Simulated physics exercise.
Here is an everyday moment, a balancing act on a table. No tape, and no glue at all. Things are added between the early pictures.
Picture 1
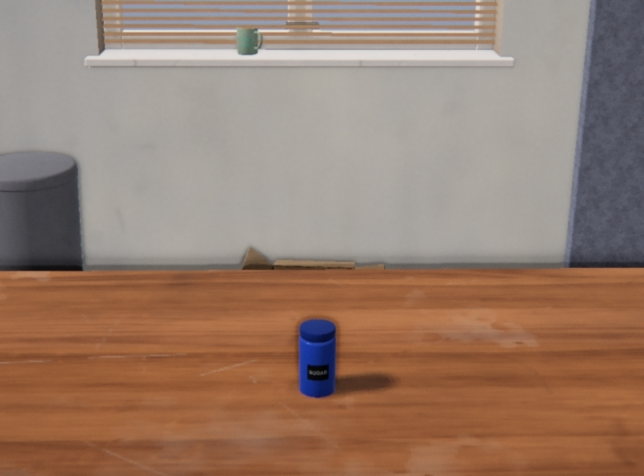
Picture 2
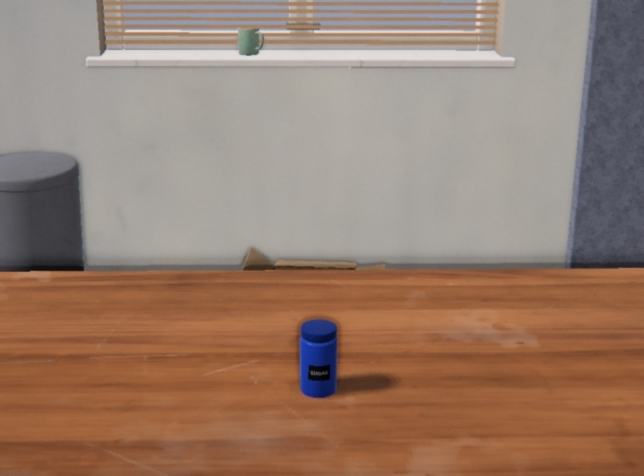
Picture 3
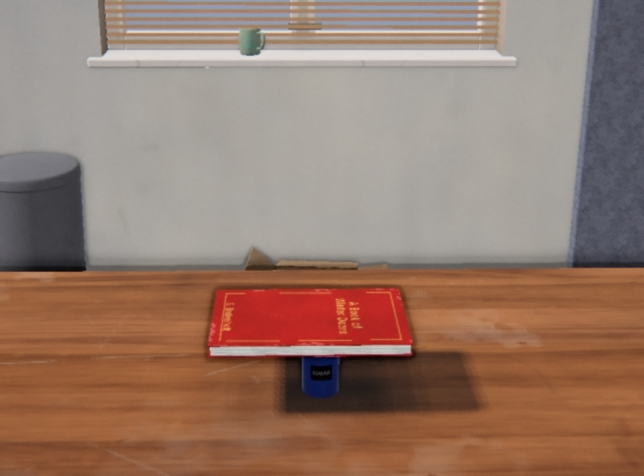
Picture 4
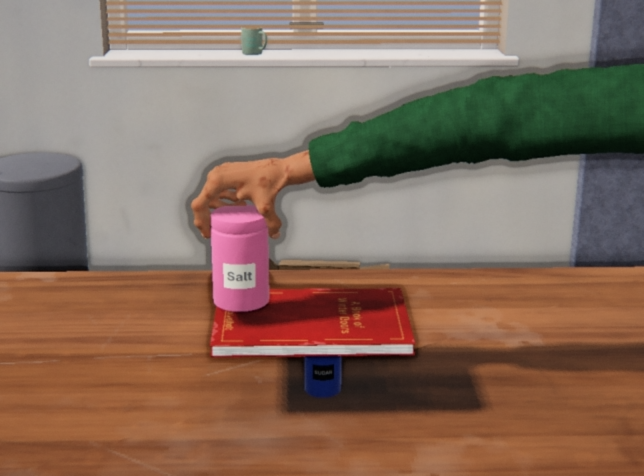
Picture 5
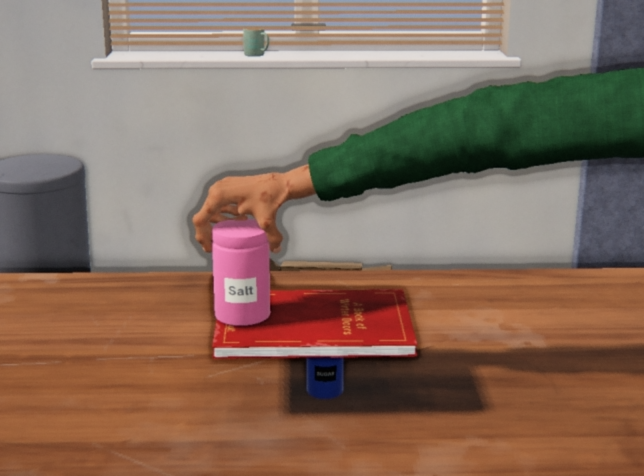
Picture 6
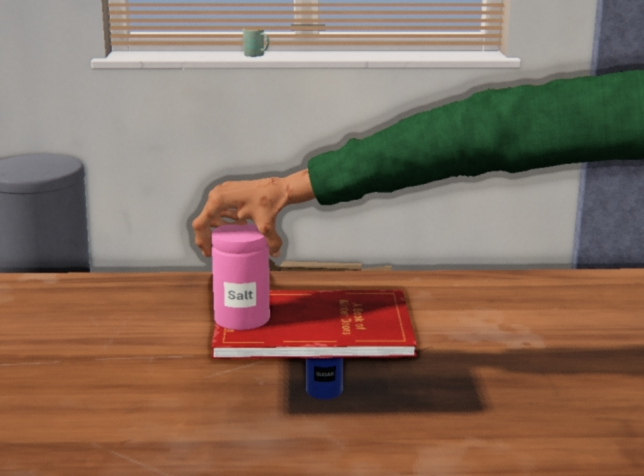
A red book appears, lying flat on top of the small blue jar that stands alone on a wooden table. Then a hand in a green sleeve, reaching in from the right, holds a pink salt jar above the book's left side and lowers it slightly onto the cover, keeping its grip on the lid.
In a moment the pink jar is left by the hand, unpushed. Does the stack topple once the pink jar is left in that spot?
Yes, it topples.
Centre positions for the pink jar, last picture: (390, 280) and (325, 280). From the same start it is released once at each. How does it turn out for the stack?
Trial 1: Falls over. Trial 2: Stable.
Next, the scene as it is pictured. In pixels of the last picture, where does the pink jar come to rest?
Roughly pixel (131, 372) in the last picture.
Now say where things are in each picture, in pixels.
In the first picture, the last thing is not in view yet.
In the second picture, the last thing is not in view yet.
In the third picture, the last thing is not in view yet; red book (309, 321).
The fourth picture shows still above its spot; pink jar (241, 258); red book (312, 321).
The fifth picture shows still above its spot; pink jar (242, 272); red book (314, 322).
The sixth picture shows in place under the hand; pink jar (241, 276); red book (313, 322).
Then, 0.30 s past the last view, pink jar now fallen; red book rocked 50° from its first pose.
Then, 0.40 s past the last view, red book rocked 45° from its first pose.
Then, 0.50 s past the last view, red book rocked 33° from its first pose.
Then, 0.70 s past the last view, red book now fallen.
Finally, fallen, red book and pink jar; blue shaker still in place. Final places as the last picture's camera would see them, pink jar near (131, 372). The stack loses its balance.
